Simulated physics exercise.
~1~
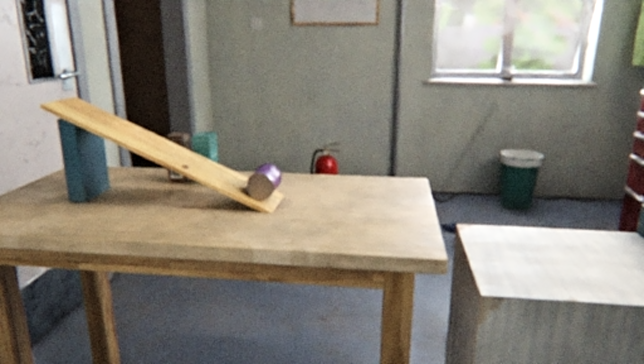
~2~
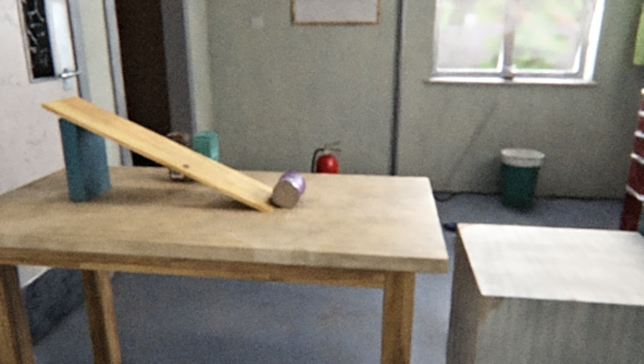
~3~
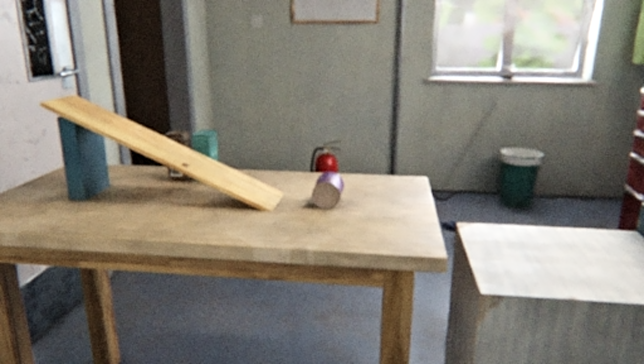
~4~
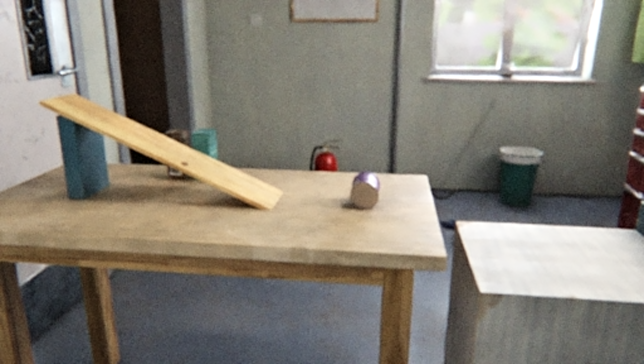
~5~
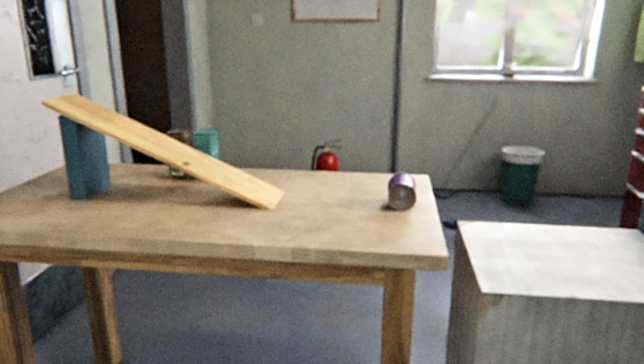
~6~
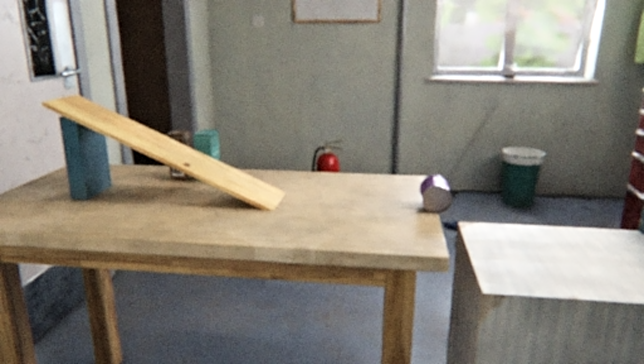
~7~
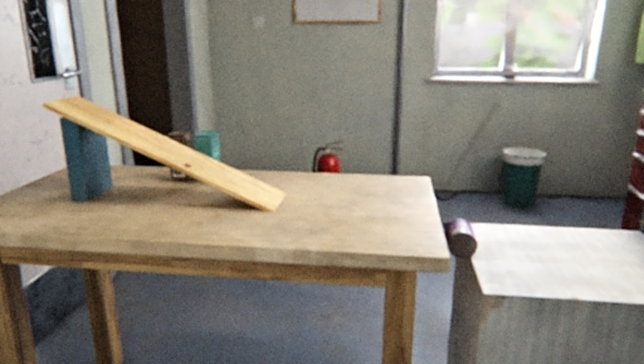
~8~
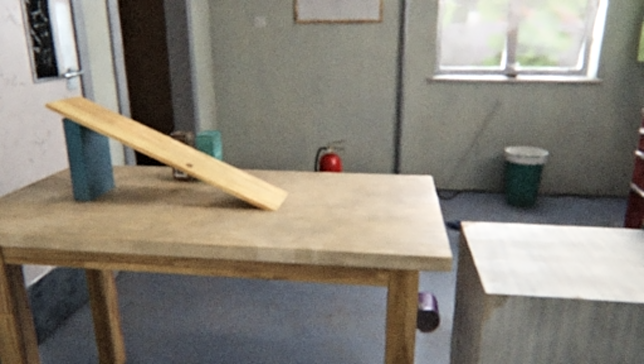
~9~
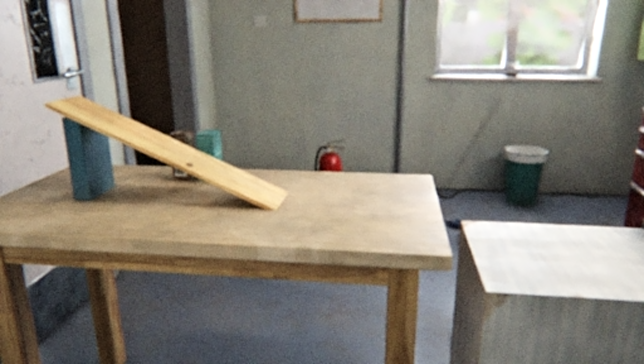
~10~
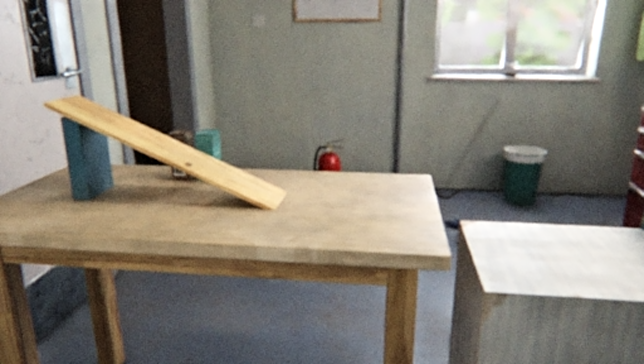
In a room, a purple tin rolls off a ramp, crosses the table and drops into the gap.
